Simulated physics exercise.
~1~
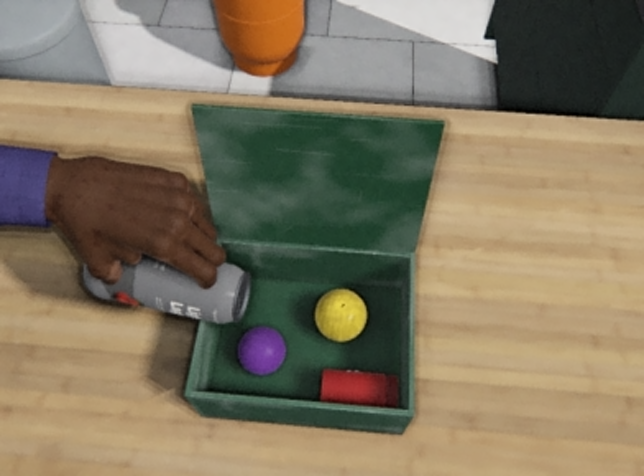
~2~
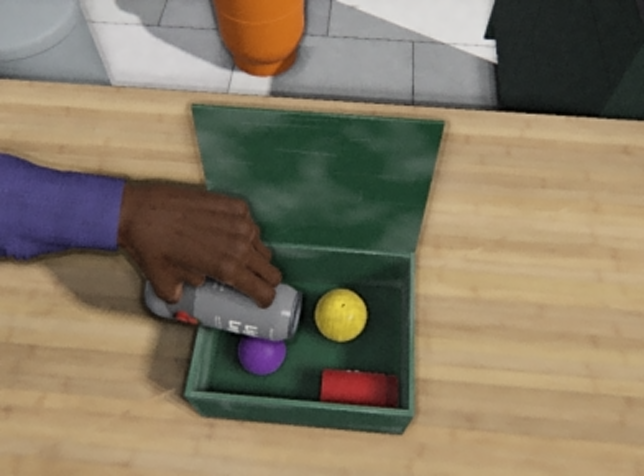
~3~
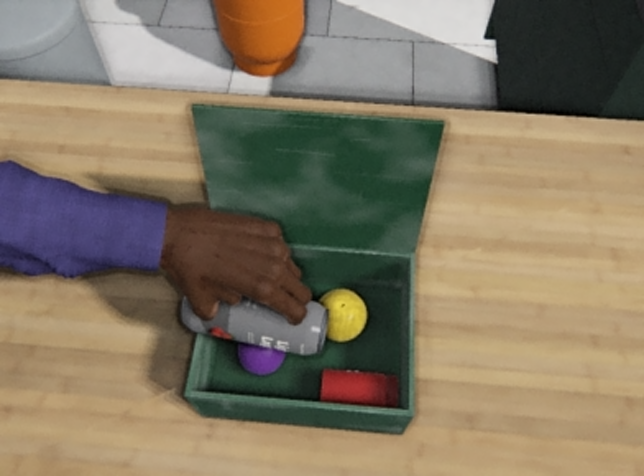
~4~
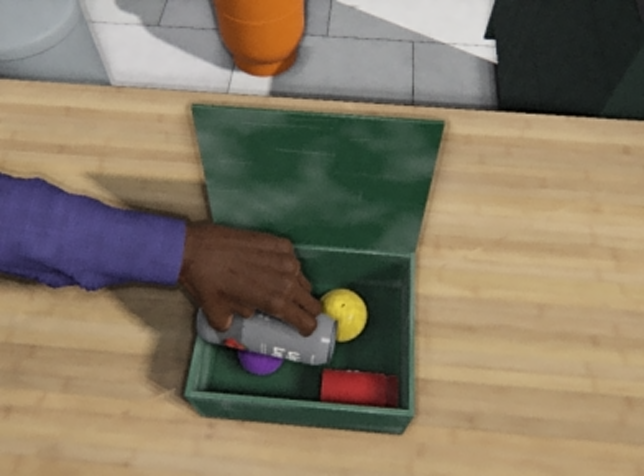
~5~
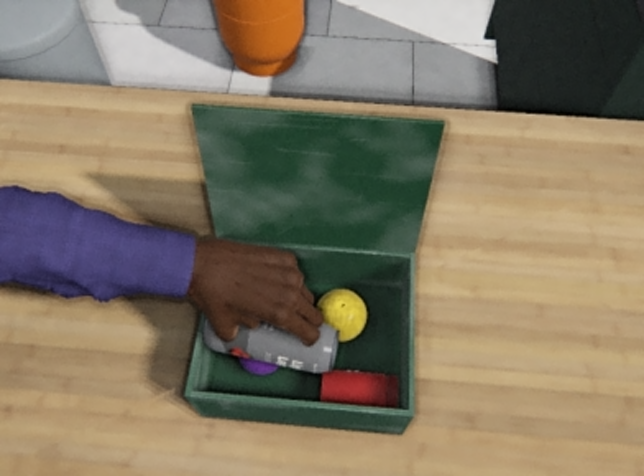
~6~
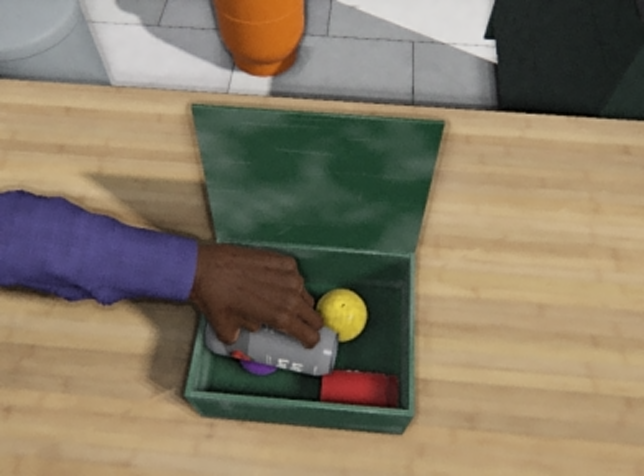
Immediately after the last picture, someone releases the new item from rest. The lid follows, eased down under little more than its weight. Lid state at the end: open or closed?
Closed.
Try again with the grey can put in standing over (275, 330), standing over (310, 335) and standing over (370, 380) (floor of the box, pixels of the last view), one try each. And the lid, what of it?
Try 1: Lid goes down; try 2: Lid goes down; try 3: Lid stays raised.
Then, 0.60 s on from there, grey can shifted about its own width near (302, 361); yellow apple shifted a little; purple lemon shifted a little.
Then, 1.30 s on from there, lid 75° above the rim; grey can shifted about its own width near (300, 357); purple lemon shifted about its own width; yellow apple shifted about its own width.
Then, 2.10 s on from there, lid 23° above the rim; grey can shifted about its own width near (299, 355); purple lemon shifted about its own width; yellow apple shifted about its own width.
In the end, lid shut; moved from the start, yellow apple, grey can and purple lemon; red shaker unmoved. At the end, from the last picture's camera, grey can near (298, 353).
